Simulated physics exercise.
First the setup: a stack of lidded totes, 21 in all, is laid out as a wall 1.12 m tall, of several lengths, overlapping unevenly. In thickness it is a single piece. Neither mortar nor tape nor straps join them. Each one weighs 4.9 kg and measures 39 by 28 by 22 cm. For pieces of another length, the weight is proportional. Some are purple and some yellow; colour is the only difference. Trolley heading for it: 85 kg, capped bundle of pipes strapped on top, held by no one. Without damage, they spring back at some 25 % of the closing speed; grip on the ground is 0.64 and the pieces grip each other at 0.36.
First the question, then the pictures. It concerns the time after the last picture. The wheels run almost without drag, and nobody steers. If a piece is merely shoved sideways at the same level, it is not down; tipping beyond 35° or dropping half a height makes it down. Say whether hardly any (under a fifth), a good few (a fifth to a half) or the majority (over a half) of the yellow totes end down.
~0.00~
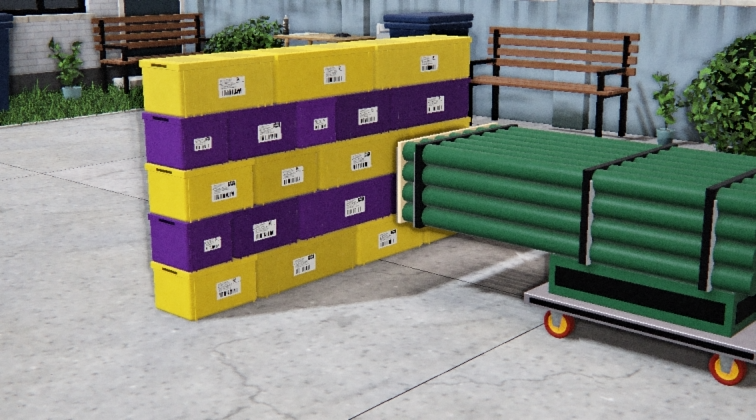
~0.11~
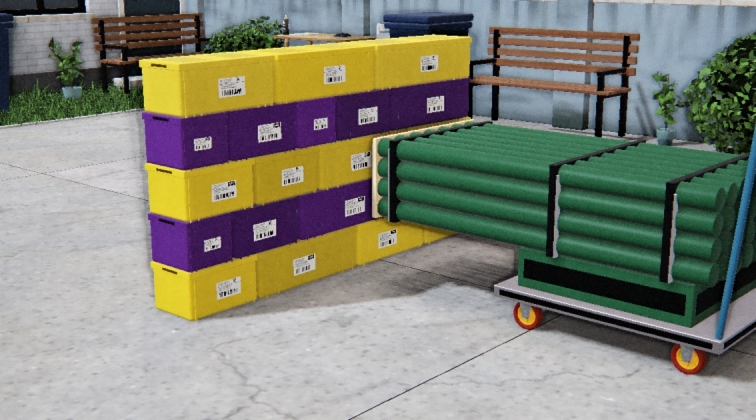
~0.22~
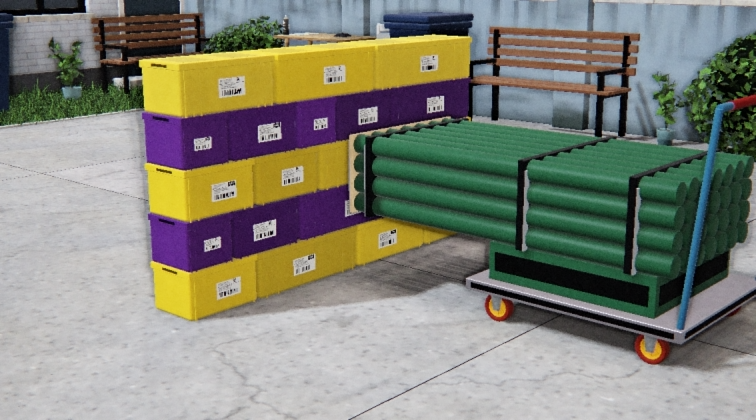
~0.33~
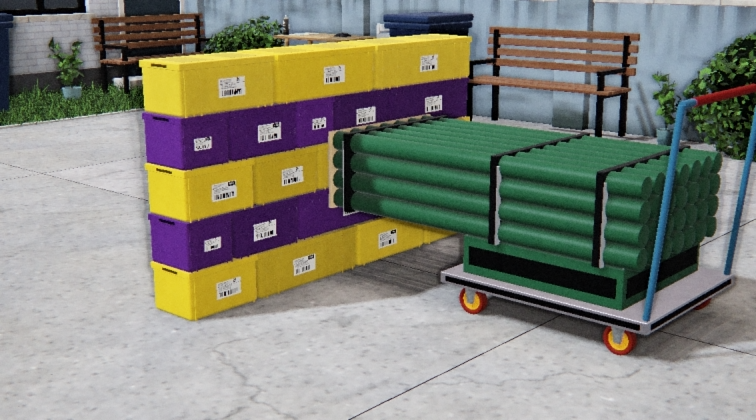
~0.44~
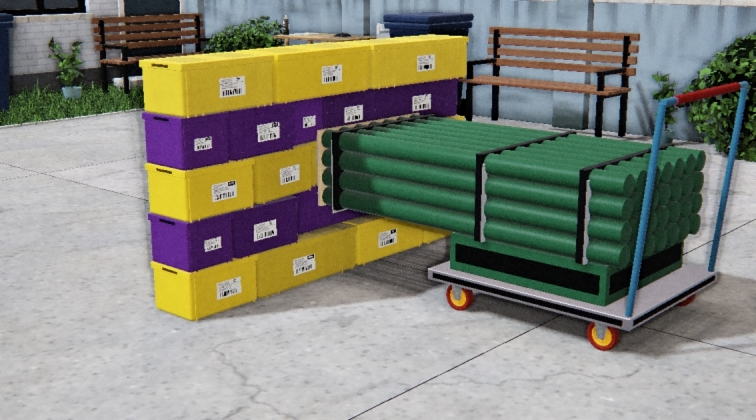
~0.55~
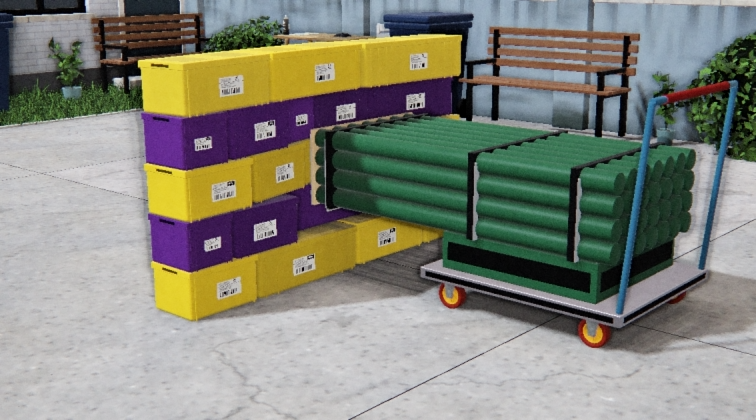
The majority of them end down.
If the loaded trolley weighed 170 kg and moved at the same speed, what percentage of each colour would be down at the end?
In that case yellow 60, purple 70 per cent.
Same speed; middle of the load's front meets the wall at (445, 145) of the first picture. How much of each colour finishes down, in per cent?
Then yellow ends 50 per cent down and purple 40 per cent.
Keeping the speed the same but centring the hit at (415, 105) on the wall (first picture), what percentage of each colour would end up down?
Yellow 40%, purple 30%.
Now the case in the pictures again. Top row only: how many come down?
Top row tally: 3.
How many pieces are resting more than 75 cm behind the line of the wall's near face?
Estimate: Some 12.
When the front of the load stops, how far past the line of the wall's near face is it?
20 cm beyond.
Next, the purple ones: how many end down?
Purple: 6.
After 1.26 s, load 19 cm past the wall's line, stopped; none of the 12 yellow totes down (0 of 21 in all colours); top yellow tote 22° from how it stood; top purple tote 22° from how it stood.
After 1.64 s, load 19 cm past the wall's line, stopped; 9 of the 12 yellow totes down (15 of 21 in all colours); top yellow tote 65° from how it stood, 49 cm lower; top purple tote 63° from how it stood, 42 cm lower.
In the end (2.7 s), load 19 cm past the wall's line, stopped; 9 of the 12 yellow totes down (15 of 21 in all colours); top yellow tote on its side; top purple tote on its side. That is 75 per cent. From the last view, middles, top yellow tote near (67, 253), top purple tote near (261, 188).
